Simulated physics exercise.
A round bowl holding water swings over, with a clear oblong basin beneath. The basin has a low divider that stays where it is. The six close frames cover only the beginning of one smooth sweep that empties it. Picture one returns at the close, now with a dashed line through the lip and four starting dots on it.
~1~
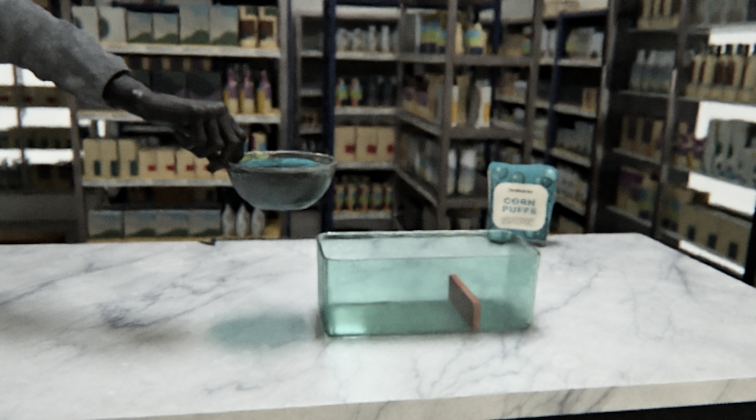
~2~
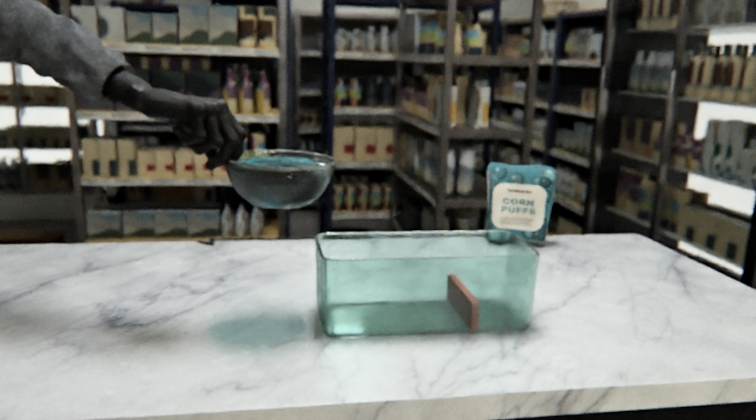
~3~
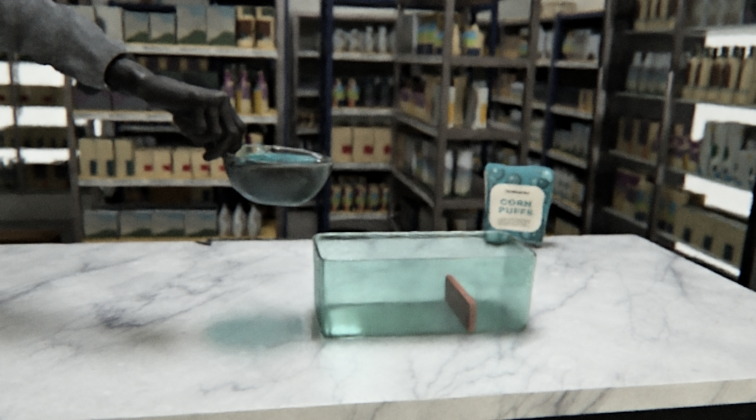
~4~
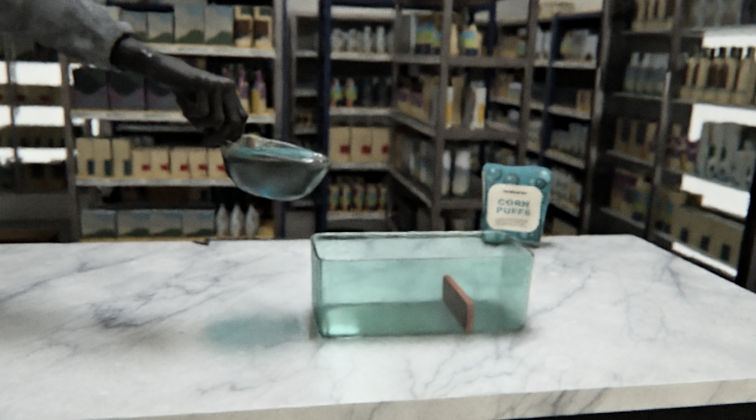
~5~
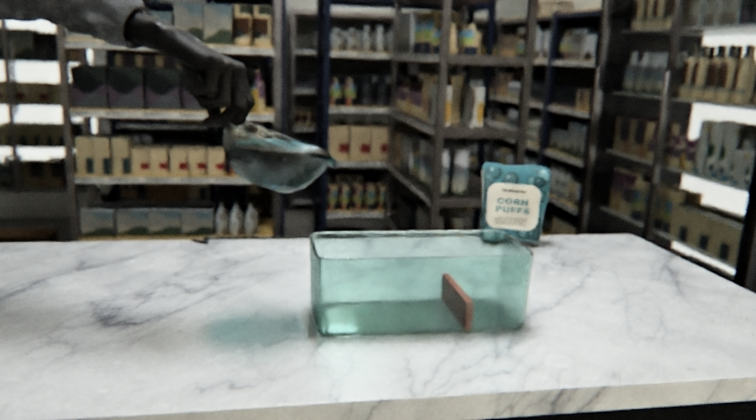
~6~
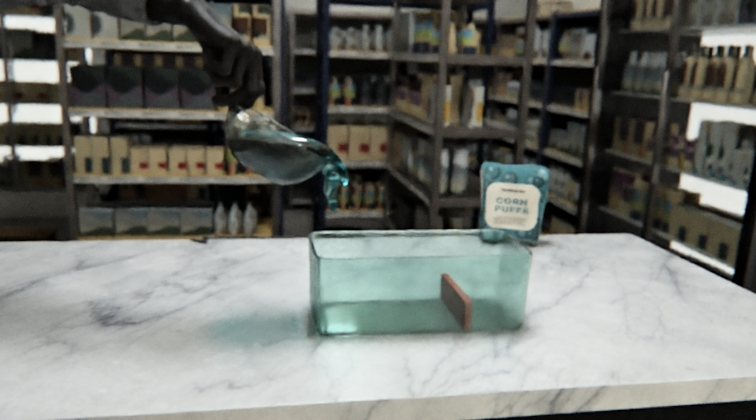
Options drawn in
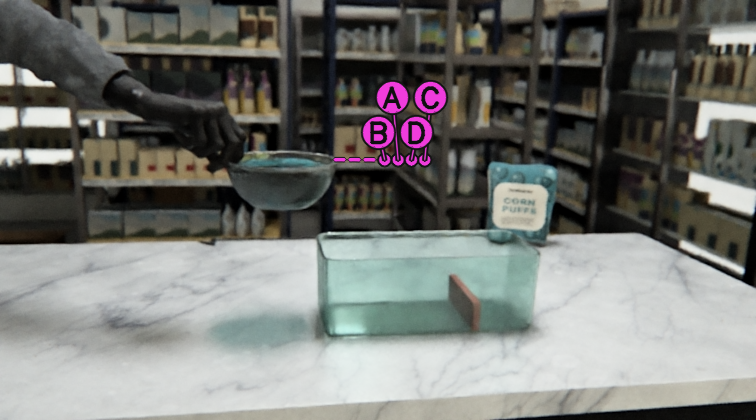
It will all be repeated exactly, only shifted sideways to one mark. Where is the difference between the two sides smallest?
Use spot A.
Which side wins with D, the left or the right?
The right one.
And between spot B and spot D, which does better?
That is spot D.
On the marked copy, A at (398, 159); B at (384, 159); C at (424, 160); D at (411, 159).
With A, about 51 % ends left of the wall and 48 % right of it.
With B, about 82 % ends left of the wall and 17 % right of it.
With C, about 25 % ends left of the wall and 75 % right of it.
With D, about 30 % ends left of the wall and 69 % right of it.
